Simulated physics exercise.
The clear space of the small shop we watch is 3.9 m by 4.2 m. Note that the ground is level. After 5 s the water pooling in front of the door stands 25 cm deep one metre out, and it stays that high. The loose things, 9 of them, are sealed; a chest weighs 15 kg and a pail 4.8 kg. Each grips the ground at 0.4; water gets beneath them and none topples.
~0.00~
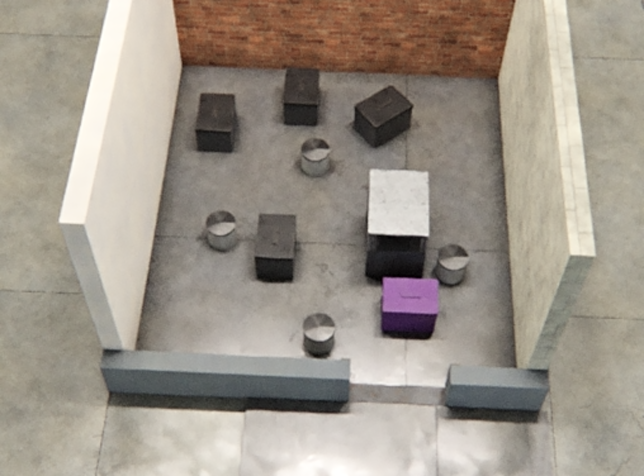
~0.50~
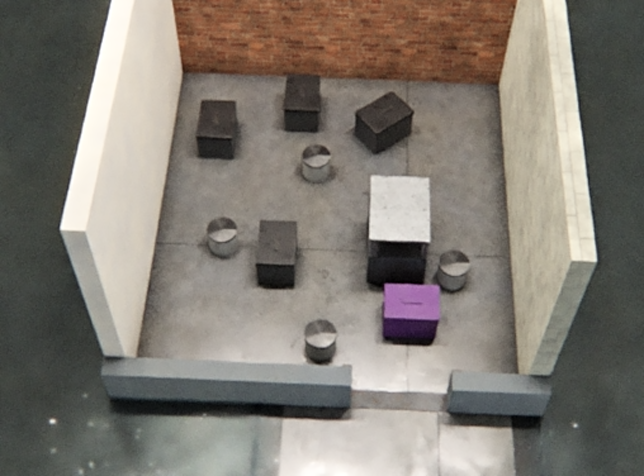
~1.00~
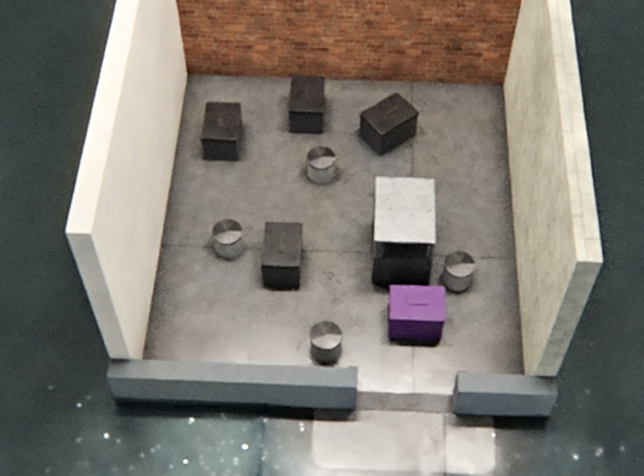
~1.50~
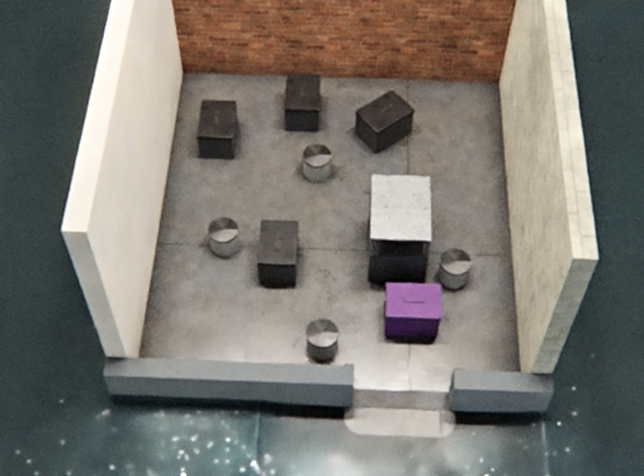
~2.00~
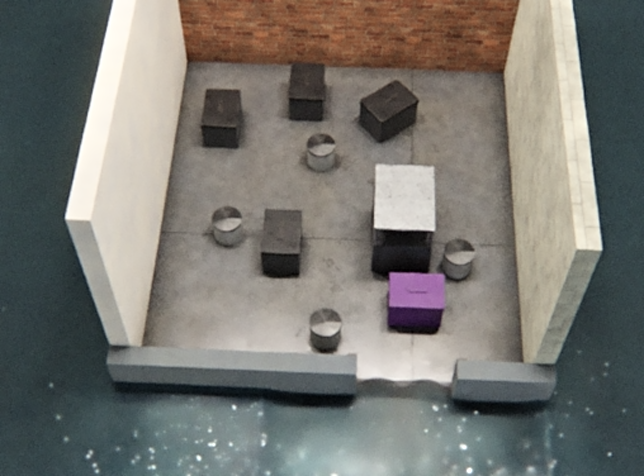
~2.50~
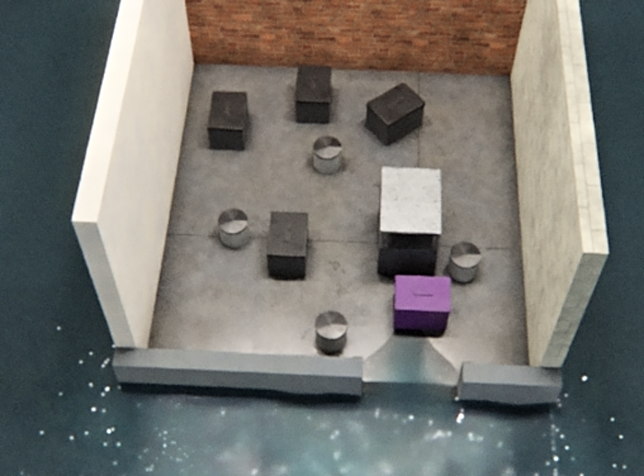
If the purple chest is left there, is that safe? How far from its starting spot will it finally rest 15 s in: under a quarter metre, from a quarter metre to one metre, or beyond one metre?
It ends up beyond one metre away.
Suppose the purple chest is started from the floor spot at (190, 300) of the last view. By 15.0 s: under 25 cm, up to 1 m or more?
I'd say it goes a long distance.
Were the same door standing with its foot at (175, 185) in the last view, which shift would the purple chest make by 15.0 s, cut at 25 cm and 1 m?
Observation: Purple chest small displacement.
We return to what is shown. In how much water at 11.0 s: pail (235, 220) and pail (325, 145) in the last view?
Roughly 12 and 7 cm.
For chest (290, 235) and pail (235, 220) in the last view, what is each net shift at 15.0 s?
They sit 120 cm and 120 cm away, in the order given.
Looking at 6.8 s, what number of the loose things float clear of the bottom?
It comes to 1 of them.
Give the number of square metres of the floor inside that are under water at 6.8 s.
Somewhere about 13 m2, give or take.
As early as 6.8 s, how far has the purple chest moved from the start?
I'd guess some 30 cm by then.
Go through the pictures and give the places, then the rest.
In the first picture, the purple chest at (410, 295) rests on the ground; 0.0 m2 under water; 0 of 9 have shifted.
In the second picture, the purple chest at (412, 302), on the bottom; 0.0 m2 under water; 0 of 9 have shifted.
In the third picture, the purple chest at (417, 303), on the bottom; 0.0 m2 under water; 0 of 9 have shifted.
In the fourth picture, the purple chest at (414, 300), on the bottom; 0.0 m2 under water; 0 of 9 have shifted.
In the fifth picture, the purple chest at (417, 290), on the bottom; water covers 0.0 m2; 0 of 9 have shifted.
In the sixth picture, the purple chest at (423, 293) rests on the ground; water covers 0.4 m2; 0 of 9 have shifted.
After 3.5 s the purple chest is near (423, 281), 0.1 m from its start, aground; 0 afloat.
After 6.8 s the purple chest is near (436, 270), 0.3 m from its start, afloat; 1 afloat.
After 11.0 s the purple chest is near (388, 84), 2.8 m from its start, afloat; 8 afloat.
After 15.0 s the purple chest is near (311, 184), 1.7 m from its start, afloat; 9 afloat.
